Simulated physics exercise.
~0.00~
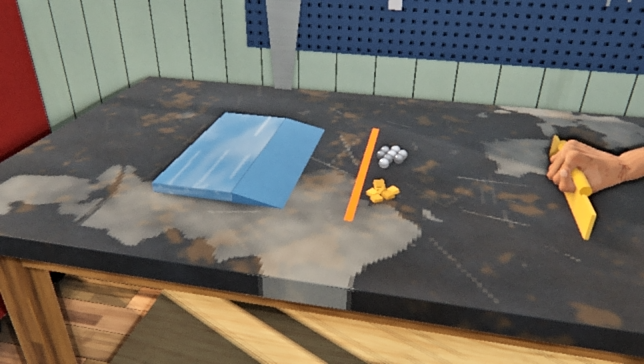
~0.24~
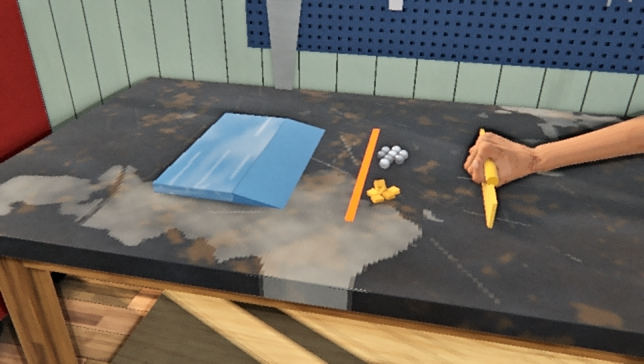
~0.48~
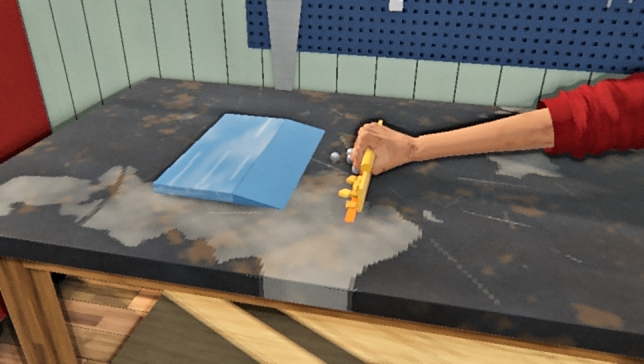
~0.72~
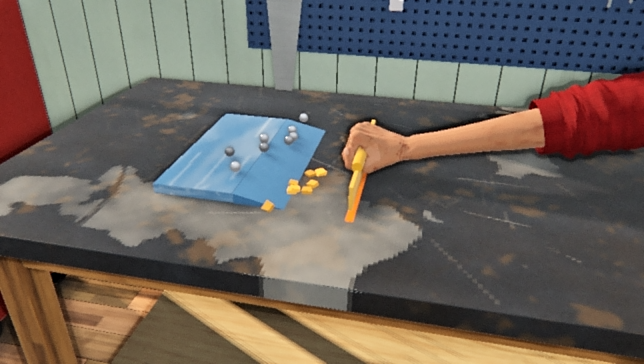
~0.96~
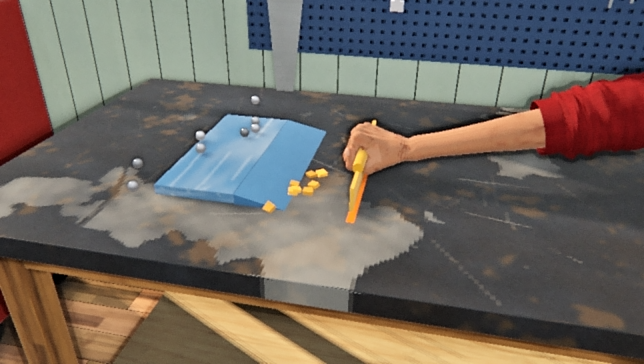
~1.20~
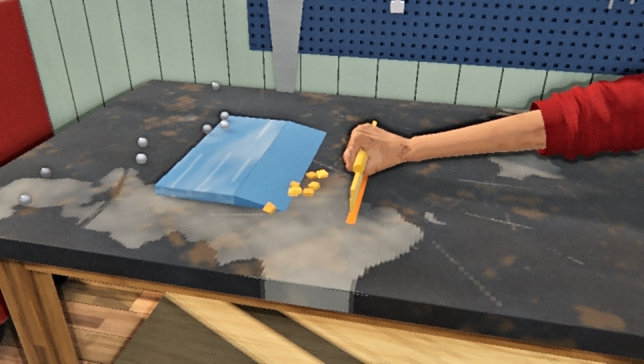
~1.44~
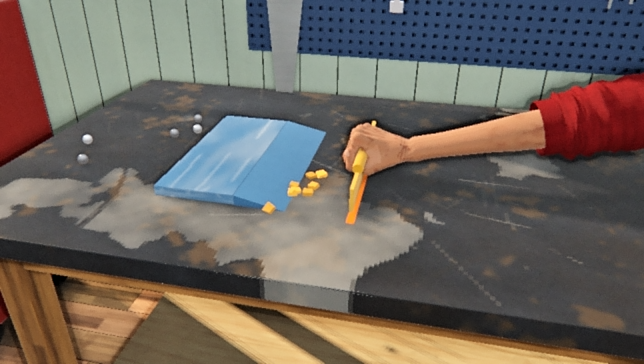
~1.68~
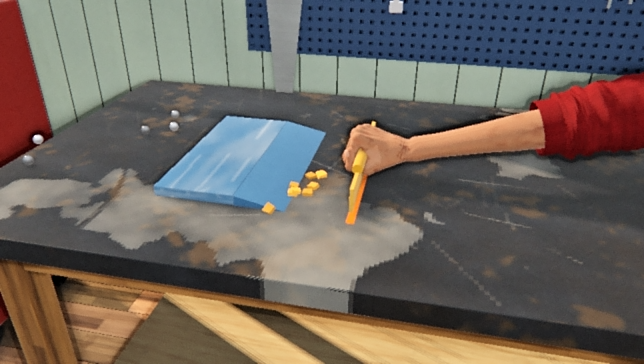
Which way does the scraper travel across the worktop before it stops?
The scraper travels to the left, toward the blue wedge, and comes to rest at the orange tape.
